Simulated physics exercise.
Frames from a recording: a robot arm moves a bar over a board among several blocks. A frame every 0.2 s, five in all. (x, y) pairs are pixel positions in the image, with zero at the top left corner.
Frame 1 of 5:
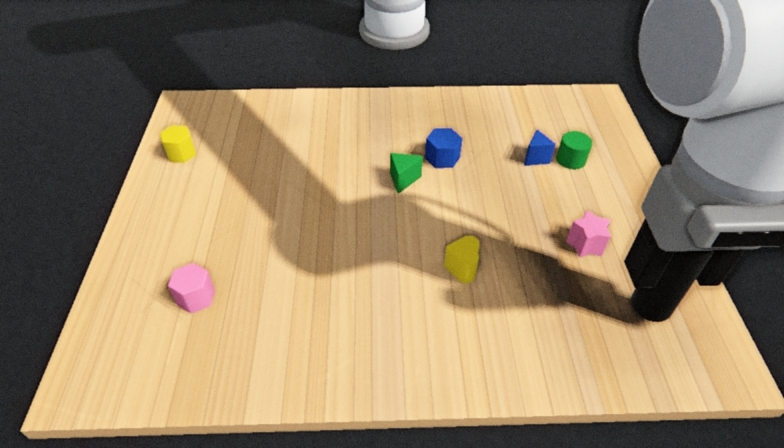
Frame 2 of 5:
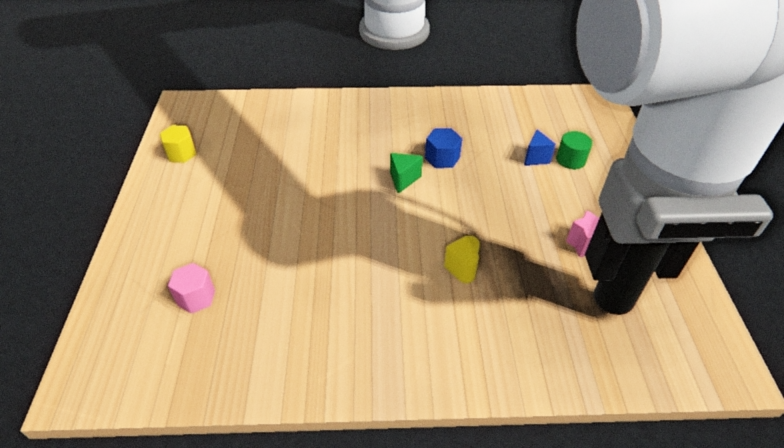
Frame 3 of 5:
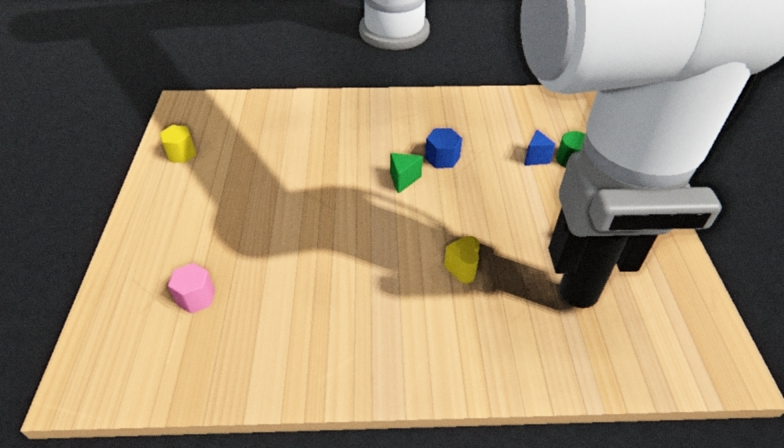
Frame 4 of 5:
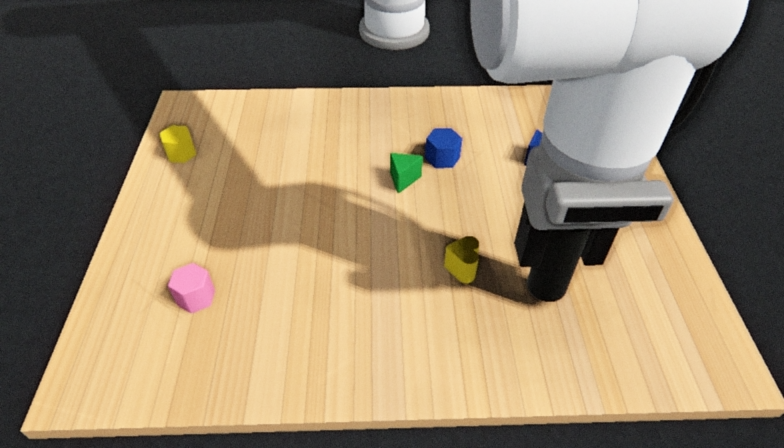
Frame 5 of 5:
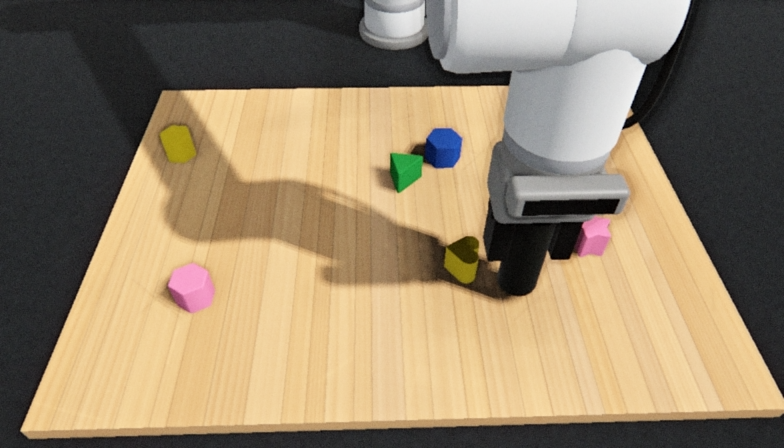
To begin with, a robot arm holds a dark bar at the right side of a wooden board scattered with small colored blocks. The arm moves steadily left, passing in front of a pink block, and ends with the bar close beside the yellow heart block, while the blocks stay in place.
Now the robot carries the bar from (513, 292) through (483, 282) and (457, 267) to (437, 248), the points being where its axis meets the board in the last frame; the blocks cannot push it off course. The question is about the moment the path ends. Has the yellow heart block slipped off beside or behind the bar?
I expect not.
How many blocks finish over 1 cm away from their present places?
Total moved: One.
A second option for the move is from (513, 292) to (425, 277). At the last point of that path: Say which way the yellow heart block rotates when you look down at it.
It goes clockwise.
What follows on the original path. Halfway along, bar at (471, 265); yellow heart block at (447, 240), turned 30° clockwise.
At the end, bar at (438, 238); yellow heart block at (414, 216), turned 25° clockwise.
